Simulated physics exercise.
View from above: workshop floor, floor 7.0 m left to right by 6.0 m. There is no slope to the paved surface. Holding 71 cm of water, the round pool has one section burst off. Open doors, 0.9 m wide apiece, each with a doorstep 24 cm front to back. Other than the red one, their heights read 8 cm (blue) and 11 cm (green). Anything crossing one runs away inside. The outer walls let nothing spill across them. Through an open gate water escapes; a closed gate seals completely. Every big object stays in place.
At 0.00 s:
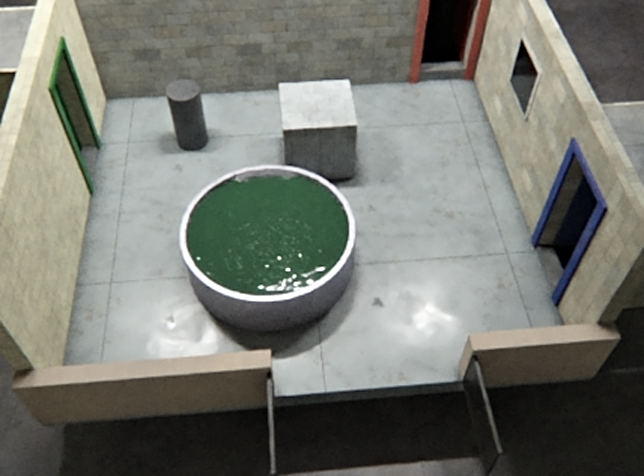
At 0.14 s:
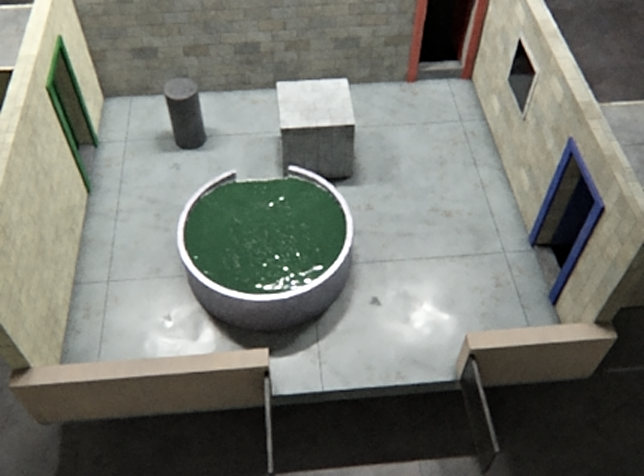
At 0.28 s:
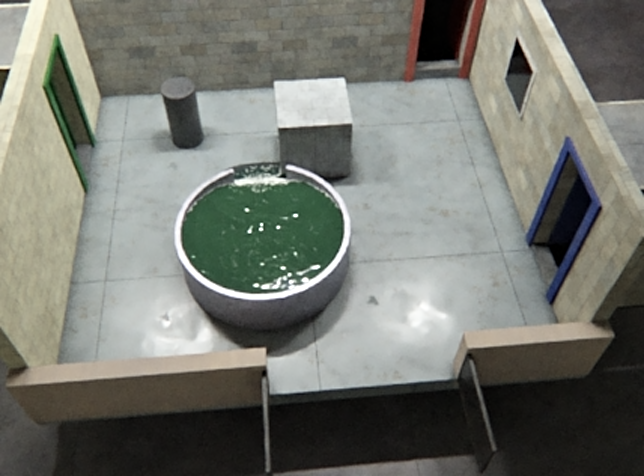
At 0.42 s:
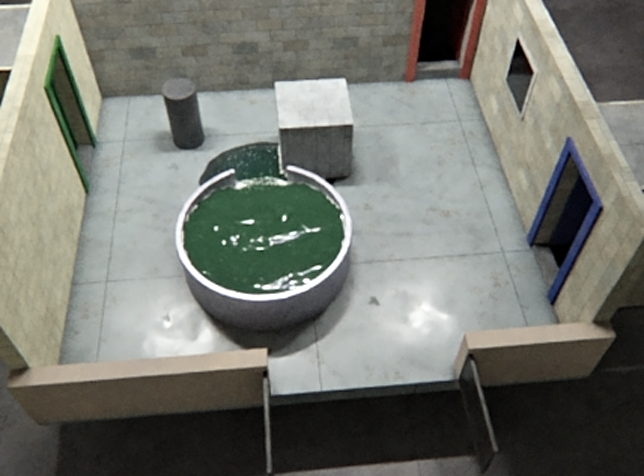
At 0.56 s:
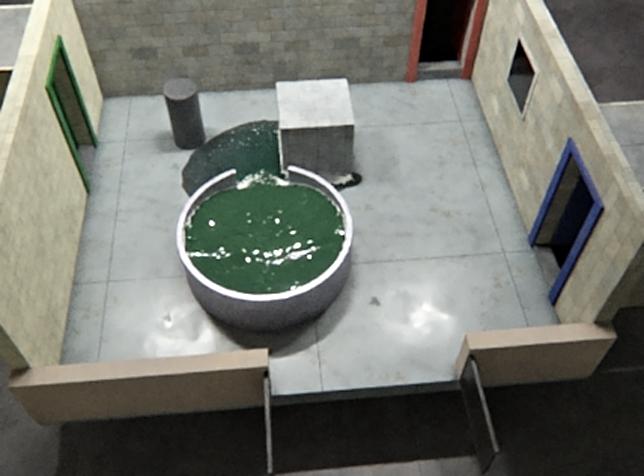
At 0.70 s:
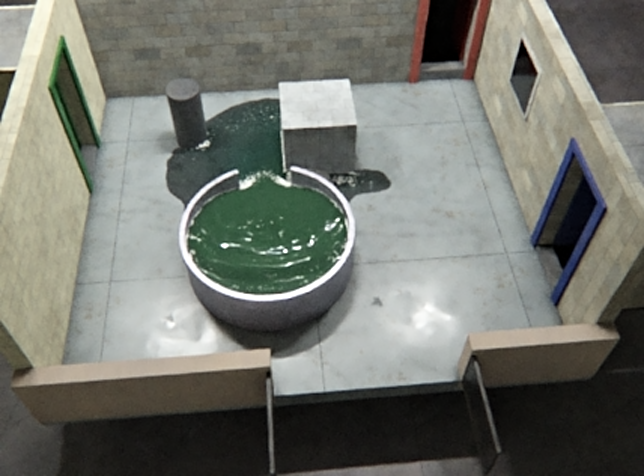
At first, a round pool of green water stands whole and still on a workshop floor. Then a gap opens in its far rim, and water pours out behind it, spreading in a dark sheet around the pale block and reaching the grey cylinder, while the red doorway stays dry.
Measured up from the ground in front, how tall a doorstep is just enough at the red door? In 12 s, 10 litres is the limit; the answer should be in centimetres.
It needs to be about 8 cm tall.
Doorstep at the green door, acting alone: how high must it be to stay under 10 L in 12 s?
At the green door you'd want roughly 12.5 cm.
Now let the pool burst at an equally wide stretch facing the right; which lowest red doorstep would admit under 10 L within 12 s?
With that break, close to 19 cm.
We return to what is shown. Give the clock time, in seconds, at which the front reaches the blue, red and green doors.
Blue: 2.8 s; red: 2.4 s; green: 1.8 s.
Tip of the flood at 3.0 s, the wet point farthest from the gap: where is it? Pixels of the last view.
(467, 80).
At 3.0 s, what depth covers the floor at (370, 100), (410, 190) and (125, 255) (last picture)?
About 5, 2 and 0 cm respectively.
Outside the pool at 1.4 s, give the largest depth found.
It gets to close to 40 centimetres there.
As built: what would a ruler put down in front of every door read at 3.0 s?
Reading in centimetres: Blue = 5, red = 3, green = 16.
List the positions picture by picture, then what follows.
In the first picture, the round pool at (268, 231) is whole and still, 71 cm deep; the red door at (448, 36) is dry.
In the second picture, the front is at a hidden place, 0.3 m from the gap on the far side; 0.2 m2 of floor is wet, 71 cm left at the back.
In the third picture, the front is at a hidden place, 0.8 m from the gap on the far side; 0.8 m2 of floor is wet, 71 cm left at the back.
In the fourth picture, water pours out on the far side and has run 1.3 m, to (250, 147); about 8 cm deep outside, 71 cm at the back.
In the fifth picture, the front is at (264, 123), 1.9 m from the gap on the far side; 2.8 m2 of floor is wet, 71 cm left at the back.
In the sixth picture, water pours out on the far side and has run 2.5 m, to (271, 101); about 5 cm deep outside, 68 cm at the back; 2.9 m in a straight line remain to the red door at (448, 36).
After 1.4 s water covers 25 % of the floor, deepest (40 cm) near (251, 92); it has not reached the red door.
After 3.0 s water covers 50 % of the floor, deepest (31 cm) near (106, 100); 3 cm at the red door, 0 litres in over its 24 cm doorstep.
After 12.0 s water covers 100 % of the floor, deepest (11 cm) near (122, 311); 7 cm at the red door, 0 litres in over its 24 cm doorstep.
At the red door as built, the water arrived by 2.5 s and peaked near 9 cm at 8.0 s.
With a doorstep of 7 cm, 16 litres would have come in within the 12 s; with 9.5 cm, 3 litres. So under 10 litres takes about 8 cm.
